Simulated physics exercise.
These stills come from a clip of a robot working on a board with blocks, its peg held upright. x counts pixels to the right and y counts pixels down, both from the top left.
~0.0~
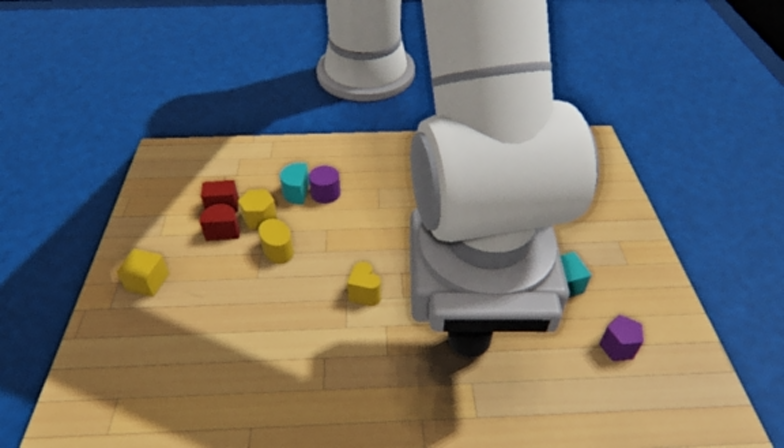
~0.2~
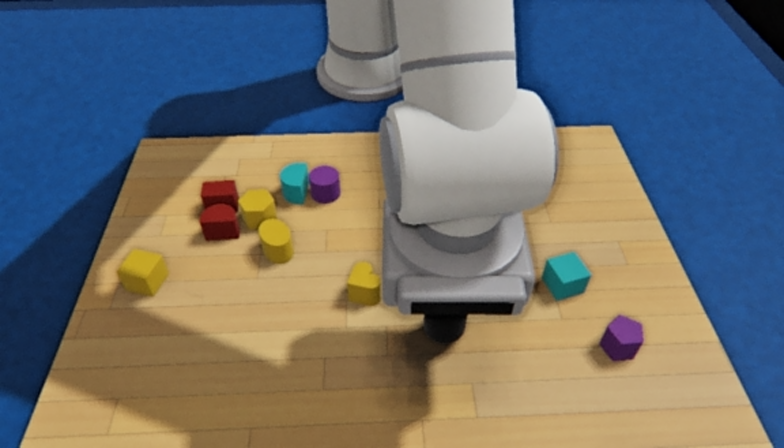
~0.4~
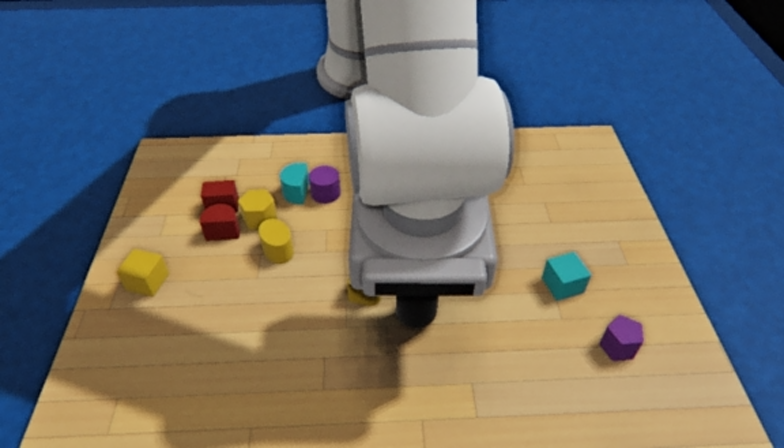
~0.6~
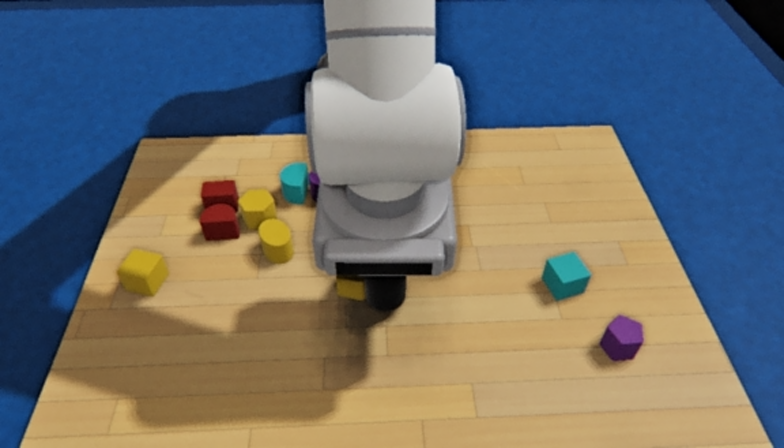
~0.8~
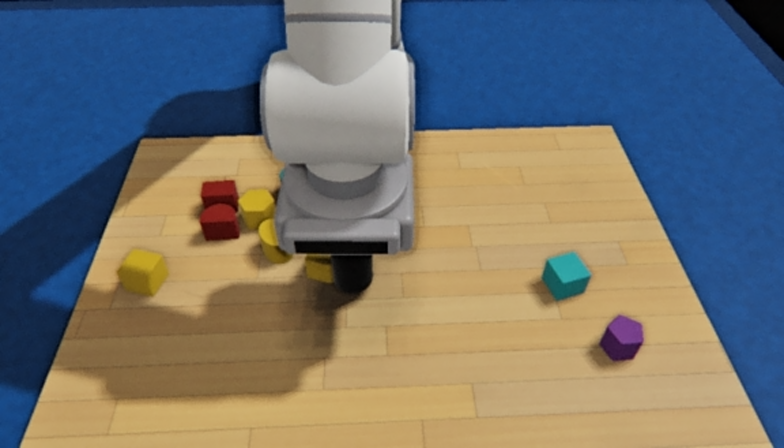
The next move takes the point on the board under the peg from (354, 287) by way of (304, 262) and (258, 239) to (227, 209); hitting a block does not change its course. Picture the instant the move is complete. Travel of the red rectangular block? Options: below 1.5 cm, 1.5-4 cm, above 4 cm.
From 1.5 to 4 cm.
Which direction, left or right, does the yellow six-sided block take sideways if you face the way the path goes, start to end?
Side: Right.
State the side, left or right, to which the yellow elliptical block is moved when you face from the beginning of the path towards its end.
That block drifts left.
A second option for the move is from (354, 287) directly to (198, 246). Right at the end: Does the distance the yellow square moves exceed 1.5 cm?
I expect not.
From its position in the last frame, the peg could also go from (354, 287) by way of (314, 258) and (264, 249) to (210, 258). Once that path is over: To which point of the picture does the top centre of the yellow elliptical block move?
Top centre: (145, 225).
What follows on the original path. One third of the way, peg at (302, 255); yellow elliptical block at (244, 224), turned 35° clockwise; yellow heart block at (269, 231).
Two thirds of the way, peg at (256, 231); red half-round block at (173, 202), turned 65° clockwise; yellow six-sided block at (254, 196); yellow elliptical block at (192, 220); yellow heart block at (219, 215), turned 40° anticlockwise.
At the end, peg at (225, 201); red rectangular block at (207, 176), turned 30° anticlockwise; red half-round block at (164, 202), turned 95° clockwise; yellow six-sided block at (253, 178), turned 50° clockwise; yellow elliptical block at (178, 224), turned 15° anticlockwise; yellow heart block at (192, 201), turned 130° anticlockwise.
